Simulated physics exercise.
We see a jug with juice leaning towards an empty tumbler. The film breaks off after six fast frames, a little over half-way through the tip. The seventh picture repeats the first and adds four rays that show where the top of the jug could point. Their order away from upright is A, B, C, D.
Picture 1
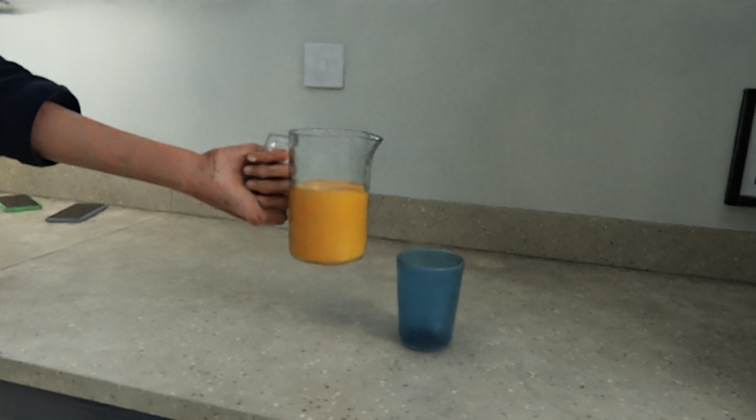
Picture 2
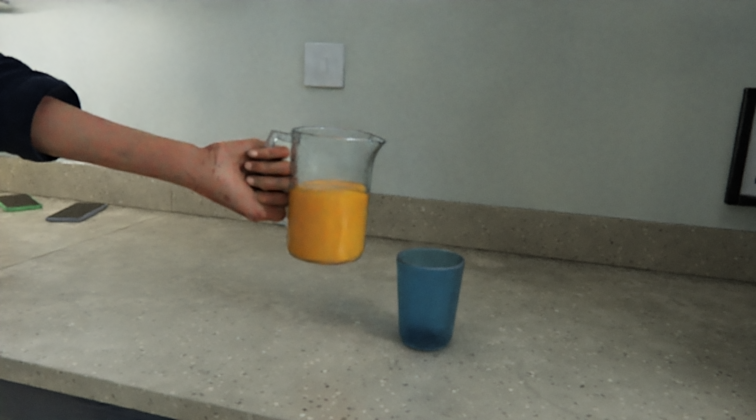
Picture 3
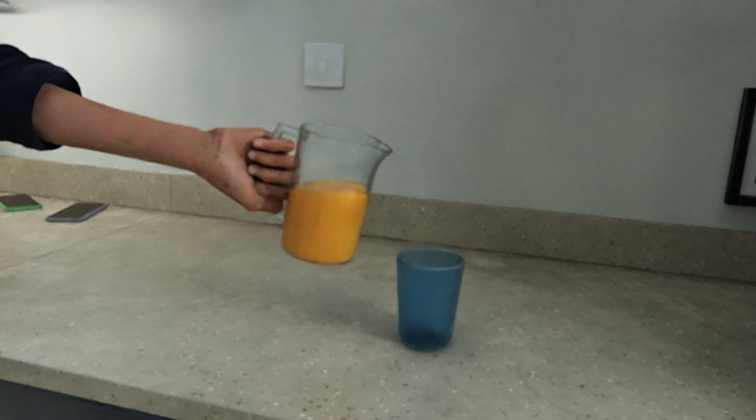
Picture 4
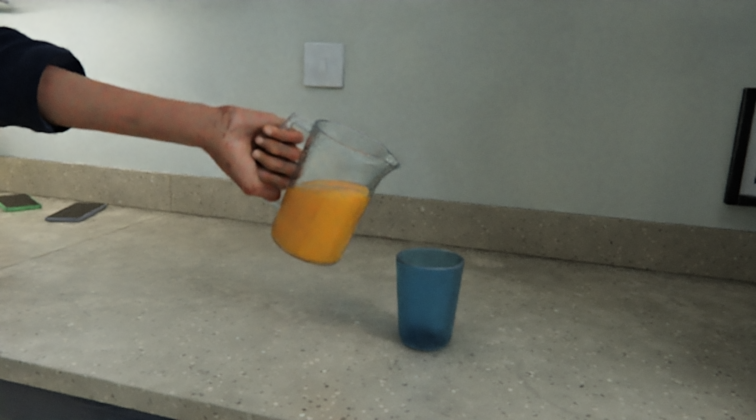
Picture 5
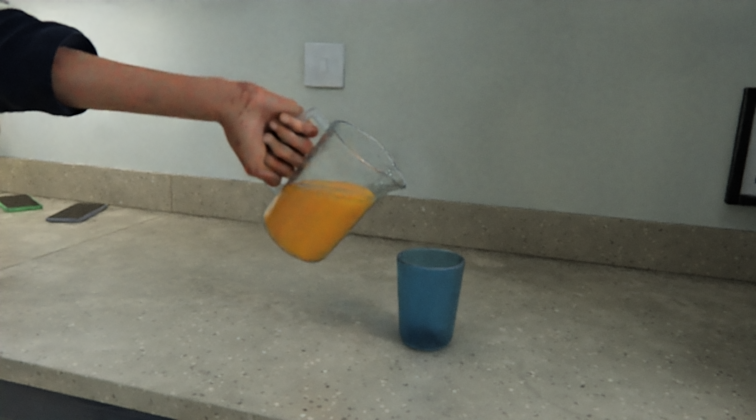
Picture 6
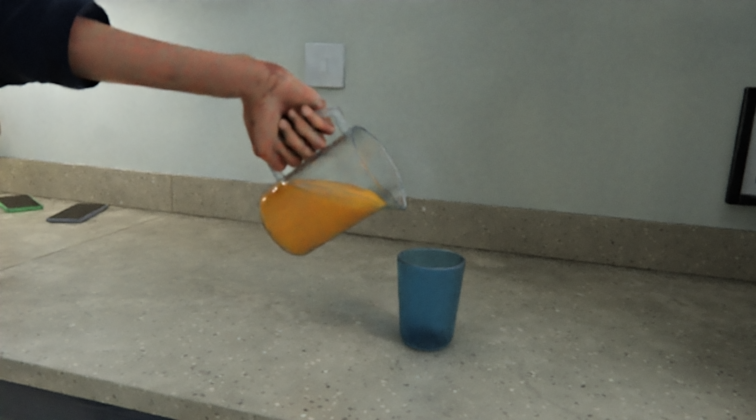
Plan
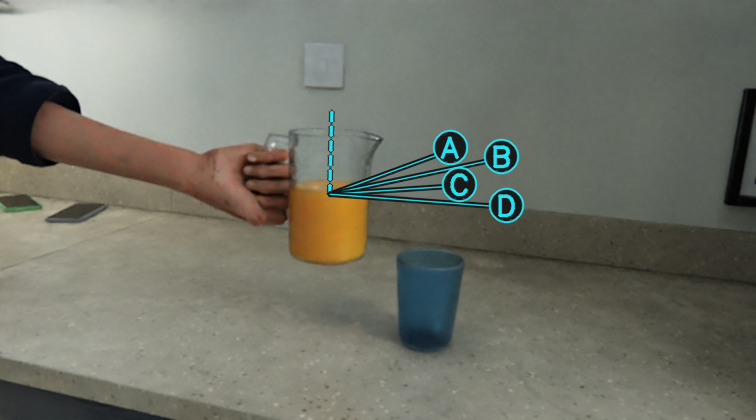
On a speckled stone counter, a hand held a glass jug of orange juice upright near an empty blue tumbler, then tilted it steadily to the right until the juice slanted up near its lip.
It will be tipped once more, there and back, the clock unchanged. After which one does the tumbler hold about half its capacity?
The best mark is B.
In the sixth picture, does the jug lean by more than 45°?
Yes.
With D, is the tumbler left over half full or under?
Over.
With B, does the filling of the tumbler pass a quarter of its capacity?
Yes.
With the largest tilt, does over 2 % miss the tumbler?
Yes, it does.
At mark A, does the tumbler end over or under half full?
Under half.
On the marked copy, A at (435, 155); B at (485, 161); C at (442, 186); D at (489, 205).
With A, the tumbler ends with about 27 % of what it can hold.
With B, the tumbler ends with about 51 % of what it can hold.
With C, the tumbler ends with about 76 % of what it can hold.
With D, the tumbler ends with about 81 % of what it can hold; 13 % of the juice is spilt.
